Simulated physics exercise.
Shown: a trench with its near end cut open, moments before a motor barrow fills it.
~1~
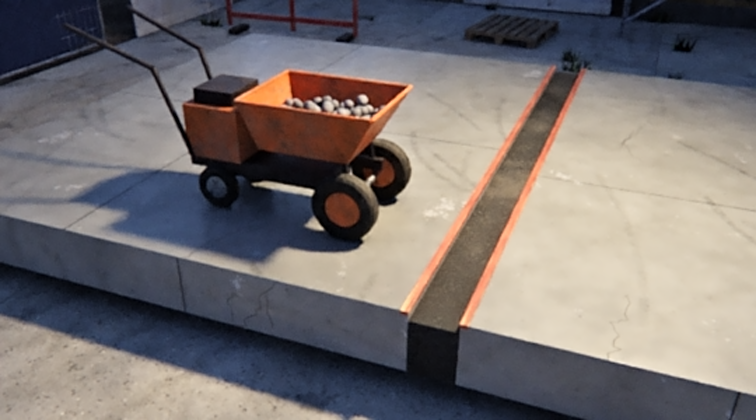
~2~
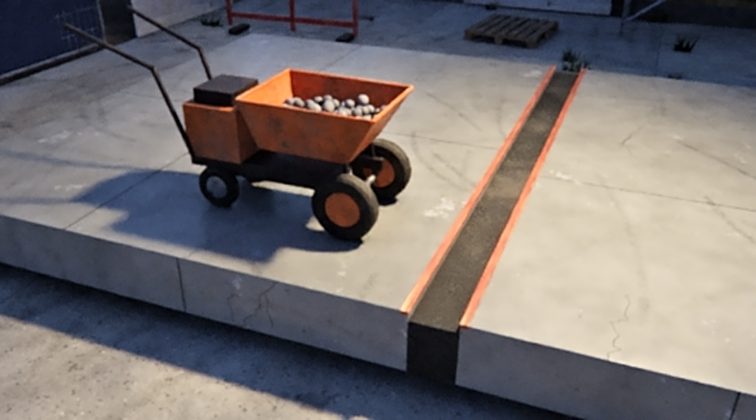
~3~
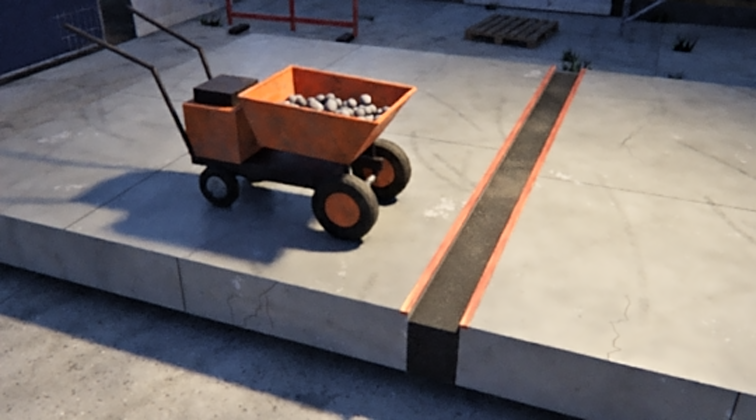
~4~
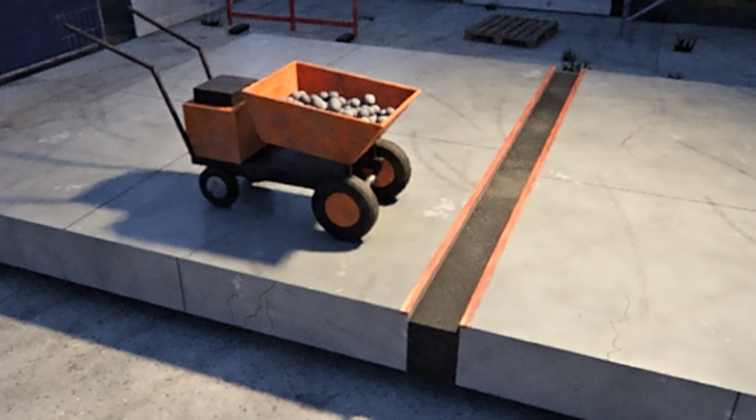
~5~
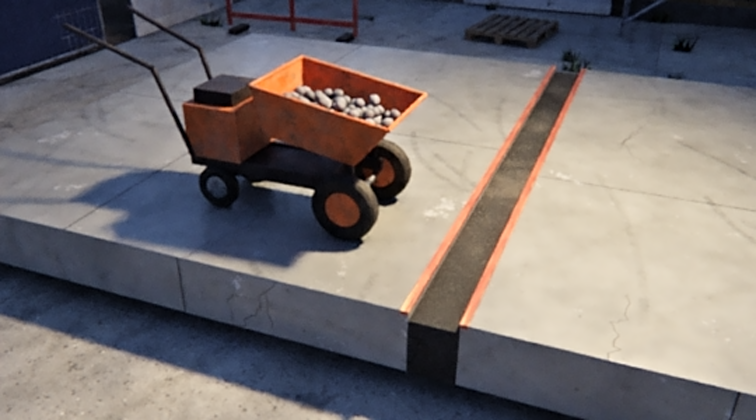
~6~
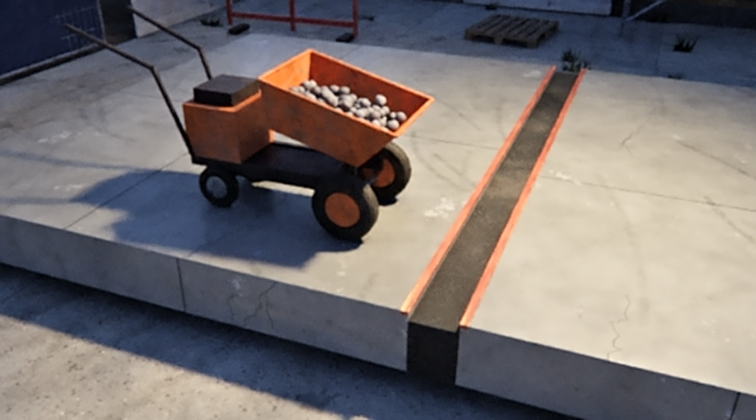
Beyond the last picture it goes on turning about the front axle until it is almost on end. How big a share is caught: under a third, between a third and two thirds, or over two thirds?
As it goes, the trench's share is one to two thirds.
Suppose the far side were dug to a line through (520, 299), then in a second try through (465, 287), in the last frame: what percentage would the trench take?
Around 80 percent first, around 40 percent second.
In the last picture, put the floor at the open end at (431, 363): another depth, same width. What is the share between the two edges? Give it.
90 %, roughly.
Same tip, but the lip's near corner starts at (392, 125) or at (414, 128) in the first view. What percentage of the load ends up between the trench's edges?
The first gives close to 30 per cent and the second 10 per cent.
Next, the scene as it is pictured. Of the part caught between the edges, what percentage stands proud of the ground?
Close to 55 per cent.
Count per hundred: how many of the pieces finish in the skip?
Estimate: Near 25 %.
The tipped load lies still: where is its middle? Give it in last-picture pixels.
I'd put the middle somewhere around (481, 238).
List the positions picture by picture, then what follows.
Lip of the skip (371, 122), level; top of the load (331, 120), round cobbles; first edge of the trench (424, 278); far edge (480, 290), the trench under half as wide as the skip, and shallow for its width, in the first picture.
Lip of the skip (373, 122), level; top of the load (320, 119), in the second picture.
Lip of the skip (376, 124), tipped barely; top of the load (313, 108), in the third picture.
Lip of the skip (381, 127), tipped a little; top of the load (308, 112), in the fourth picture.
Lip of the skip (388, 131), tipped a little; top of the load (313, 109), in the fifth picture.
Lip of the skip (395, 137), tipped clearly; top of the load (310, 99); first edge of the trench (424, 278); far edge (480, 290), in the sixth picture.
Just after the last frame, skip tipped steeply; every one in the skip.
A moment on, skip tipped right over; the larger part in the skip; about a tenth in or heaped over the trench.
Further on, skip tipped right over; roughly a third in the skip; roughly half in or heaped over the trench; about a tenth beyond it.
When it is over, skip tipped right over; roughly a quarter in the skip; just a few short of the trench; roughly half in or heaped over the trench; roughly a quarter beyond it.
